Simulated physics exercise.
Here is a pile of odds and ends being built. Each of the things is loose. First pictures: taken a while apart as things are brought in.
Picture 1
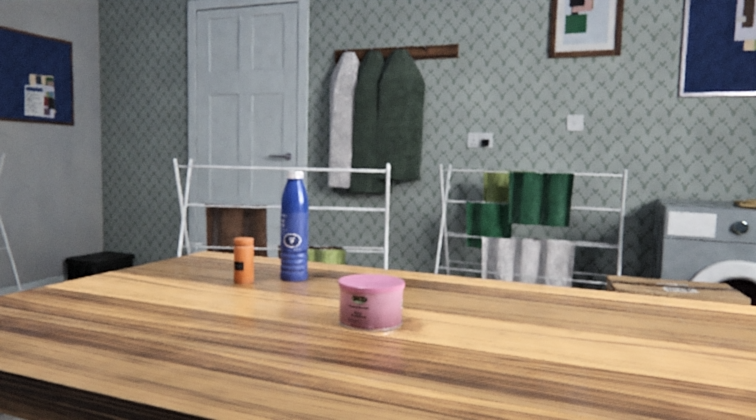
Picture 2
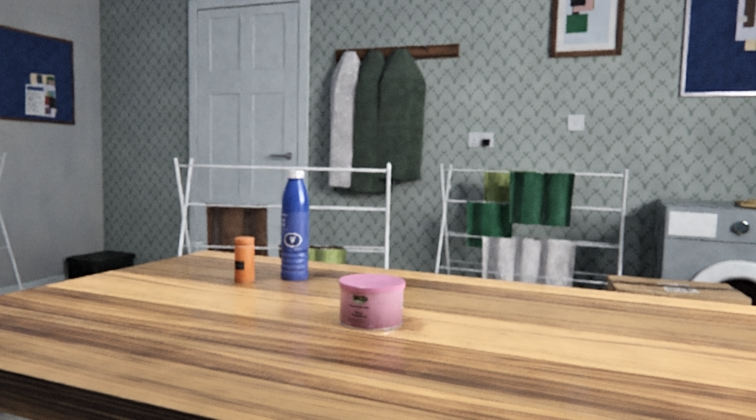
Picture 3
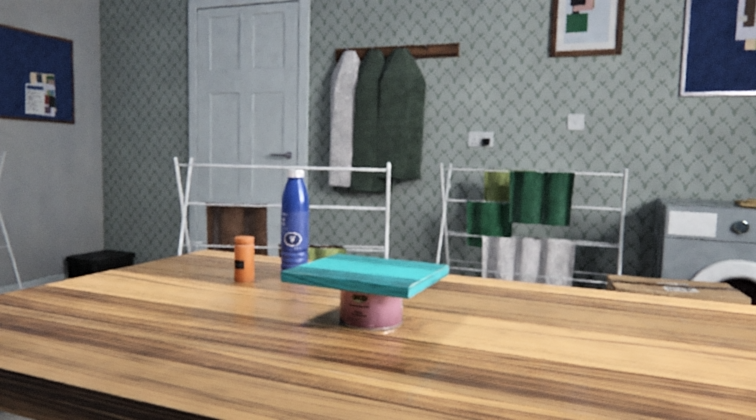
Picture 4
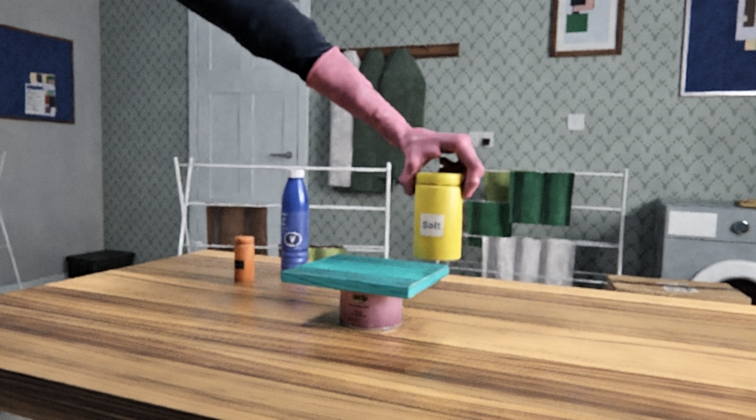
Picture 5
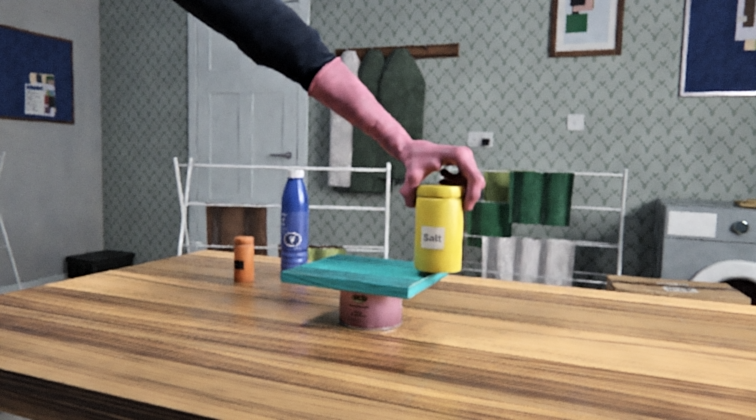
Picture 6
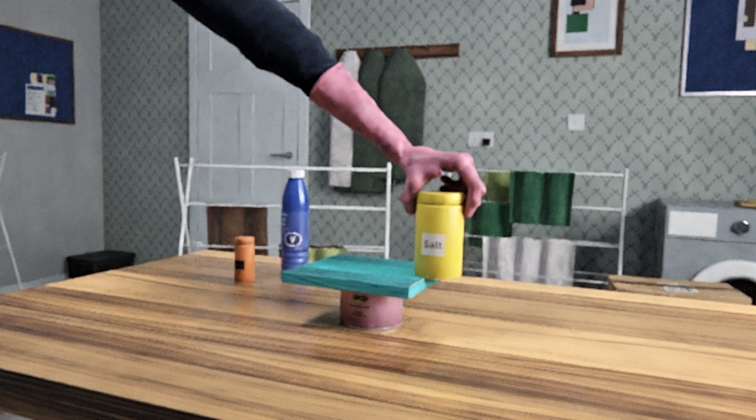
A turquoise board appears flat on top of a small pink tub on a striped wooden table, seen from a still, slightly raised view in a patterned-wallpaper room with drying racks and hanging coats. An orange shaker and a blue bottle stand behind, to the left. A dark-sleeved arm then reaches in from upper left, lowering a yellow salt jar slightly at the board's right end.
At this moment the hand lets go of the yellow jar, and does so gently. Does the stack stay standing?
The pile cannot bear the load.
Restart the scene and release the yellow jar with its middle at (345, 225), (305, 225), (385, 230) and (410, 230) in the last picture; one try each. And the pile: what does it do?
First try: It stays up; second try: It gives way; third try: It stays up; fourth try: It stays up.
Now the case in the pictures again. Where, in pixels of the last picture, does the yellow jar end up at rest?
I'd say around (517, 321) in the last view.
Then, 0.40 s on from there, yellow jar now fallen.
Then, 0.50 s on from there, things are still on the move.
Then, 1.80 s on from there, nothing new.
In the end, fallen, yellow jar; the other 4 unmoved. At the end, from the last picture's camera, yellow jar near (516, 320). The pile comes apart.
